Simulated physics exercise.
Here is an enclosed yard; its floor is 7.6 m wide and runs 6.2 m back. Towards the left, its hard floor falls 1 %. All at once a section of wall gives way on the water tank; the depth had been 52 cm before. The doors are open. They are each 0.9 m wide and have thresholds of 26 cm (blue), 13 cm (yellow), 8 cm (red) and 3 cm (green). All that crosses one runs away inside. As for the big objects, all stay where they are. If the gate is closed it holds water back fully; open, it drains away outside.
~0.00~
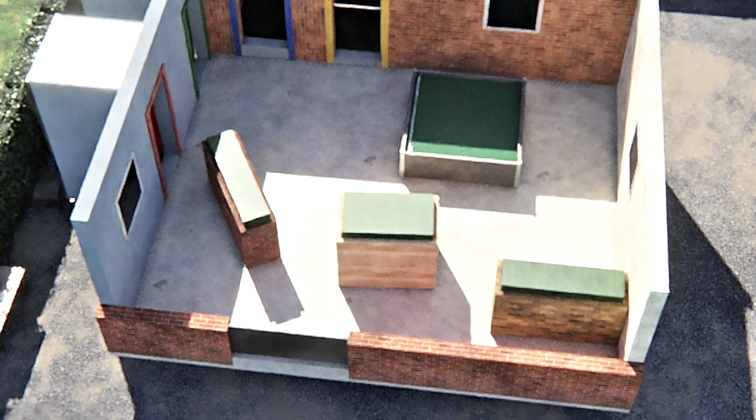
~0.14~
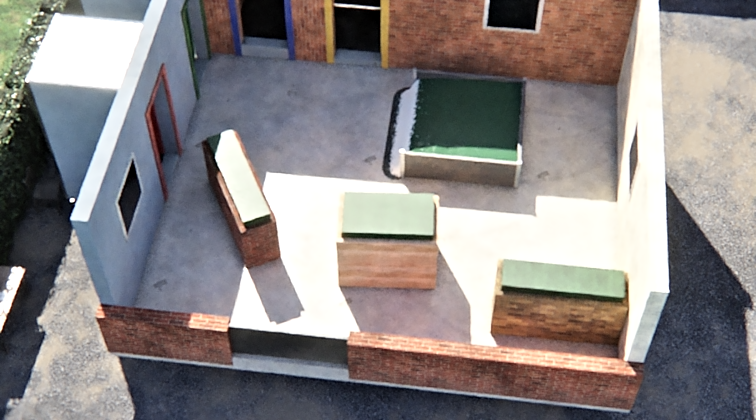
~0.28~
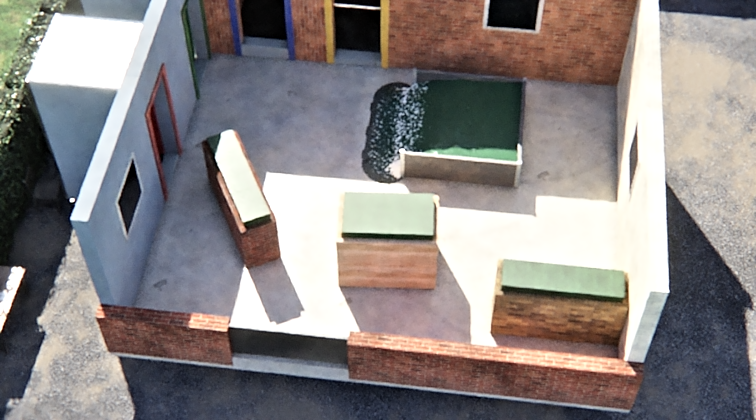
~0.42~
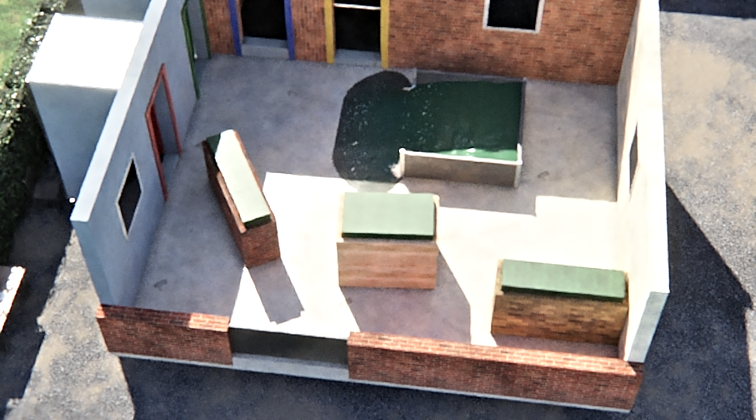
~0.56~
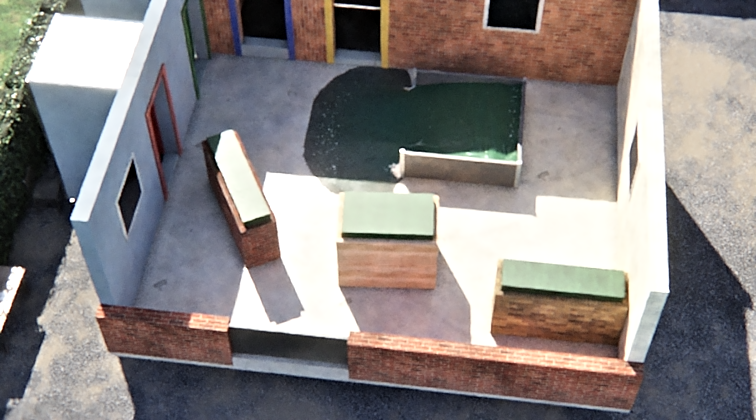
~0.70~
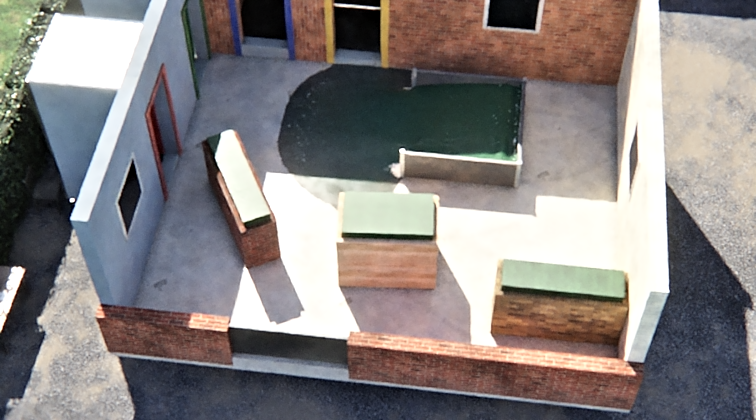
At the start, a tank of dark green water stands full and still in a walled yard with three green-topped blocks. Its left side gives way and foaming water pours out onto the floor, then the water smooths into a dark sheet that spreads leftward across the back of the yard.
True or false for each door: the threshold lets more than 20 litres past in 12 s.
Blue door false, yellow door false, red door true, green door true.
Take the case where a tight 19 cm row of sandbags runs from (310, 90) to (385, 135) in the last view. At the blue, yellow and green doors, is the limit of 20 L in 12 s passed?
Then: Blue under, yellow above, green above.
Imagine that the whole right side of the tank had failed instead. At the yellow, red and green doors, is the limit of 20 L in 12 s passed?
In that case, yellow door: Less than that, red door: Less than that, green door: More than that.
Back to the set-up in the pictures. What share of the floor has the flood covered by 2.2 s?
About 35 per cent.
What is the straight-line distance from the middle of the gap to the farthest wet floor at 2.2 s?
4.6 m.
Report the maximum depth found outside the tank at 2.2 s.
Depth: Approx. 28 cm.
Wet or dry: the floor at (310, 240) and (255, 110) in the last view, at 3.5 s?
Soaked, soaked.
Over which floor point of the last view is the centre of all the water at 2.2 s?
Roughly (348, 130).
After 1.4 s water covers 30 % of the floor and is deepest (22 cm) near (398, 154); blue door 6 cm at the sill, 0 L in, yellow door 12 cm at the sill, 0 L in, red door not reached, green door 3 cm at the sill, 0 L in.
After 2.2 s water covers 35 % of the floor and is deepest (28 cm) near (184, 142); blue door 12 cm at the sill, 0 L in, yellow door 12 cm at the sill, 0 L in, red door 14 cm at the sill, 7 L in, green door 21 cm at the sill, 58 L in.
After 3.5 s water covers 45 % of the floor and is deepest (24 cm) near (227, 65); blue door 9 cm at the sill, 0 L in, yellow door 8 cm at the sill, 0 L in, red door 13 cm at the sill, 41 L in, green door 23 cm at the sill, 277 L in.
After 7.0 s water covers 55 % of the floor and is deepest (10 cm) near (126, 332); blue door 8 cm at the sill, 0 L in, yellow door 6 cm at the sill, 0 L in, red door 9 cm at the sill, 65 L in, green door 9 cm at the sill, 505 L in.
After 12.0 s water covers 75 % of the floor and is deepest (8 cm) near (167, 198); blue door 5 cm at the sill, 0 L in, yellow door 4 cm at the sill, 0 L in, red door 5 cm at the sill, 67 L in, green door 6 cm at the sill, 566 L in.
